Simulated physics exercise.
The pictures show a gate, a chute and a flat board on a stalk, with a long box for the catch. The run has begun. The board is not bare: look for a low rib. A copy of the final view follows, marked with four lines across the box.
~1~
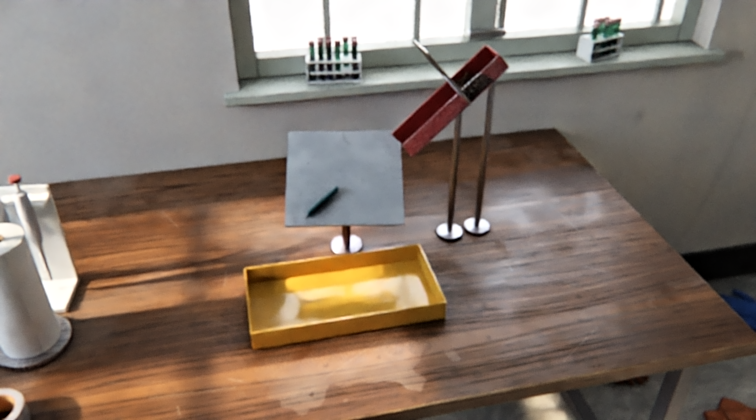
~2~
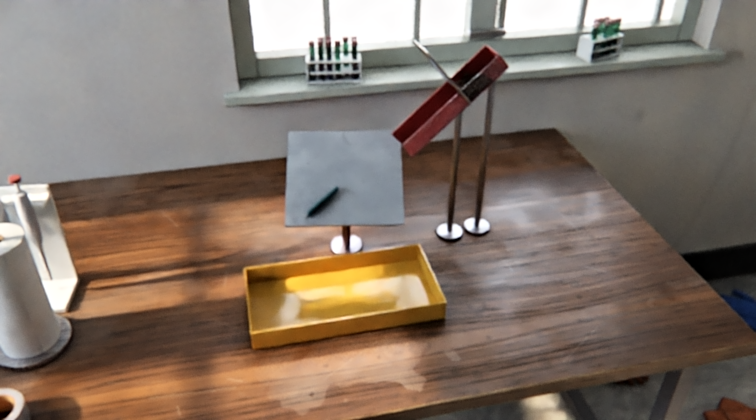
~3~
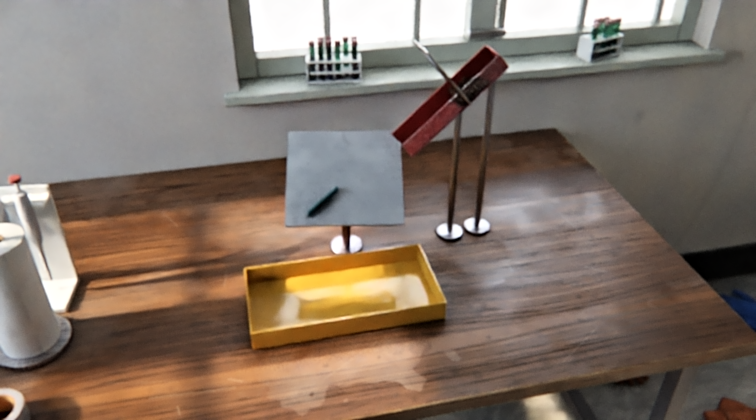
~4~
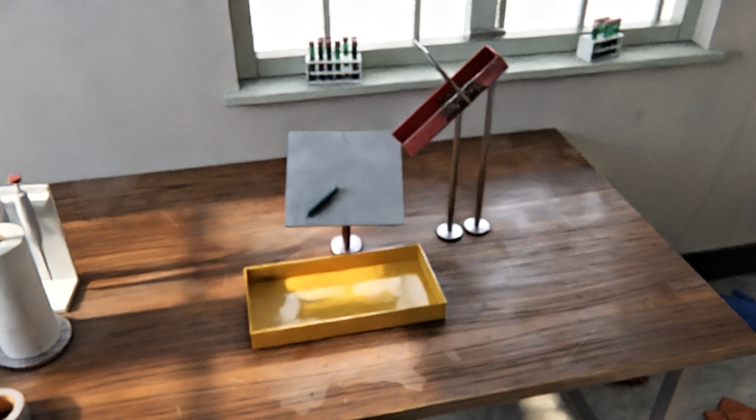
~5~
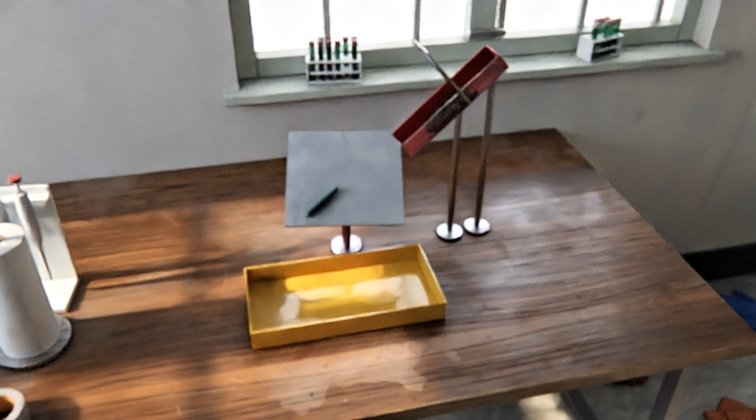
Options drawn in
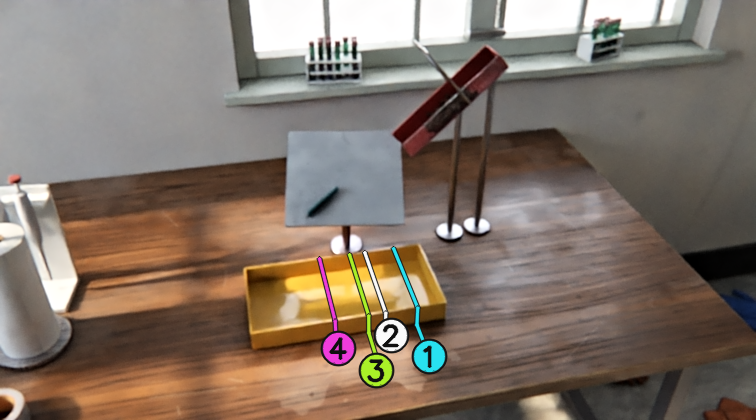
To begin with, a small dark load sits high in a sloping red chute, above a tilted grey board with a low dark rib and an empty yellow box on a wooden table. The load then slides down and leftward along the chute, nearing its lower lip, while the board and box stay still.
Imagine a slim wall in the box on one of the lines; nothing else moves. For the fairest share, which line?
4.
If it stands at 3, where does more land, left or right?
More lands on the left.
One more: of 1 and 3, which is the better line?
3.
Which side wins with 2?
More lands on the left.
On the marked copy, line 1 crosses the front rim at (417, 307); line 2 crosses the front rim at (385, 312); line 3 crosses the front rim at (368, 314); line 4 crosses the front rim at (335, 320).
For line 1, of what is caught, all but a few on the left of the divider, only a few on the right.
For line 2, of what is caught, all but a few on the left of the divider, a small share on the right.
For line 3, of what is caught, the bulk on the left of the divider, close to a quarter on the right.
For line 4, of what is caught, close to half on the left of the divider, close to half on the right.
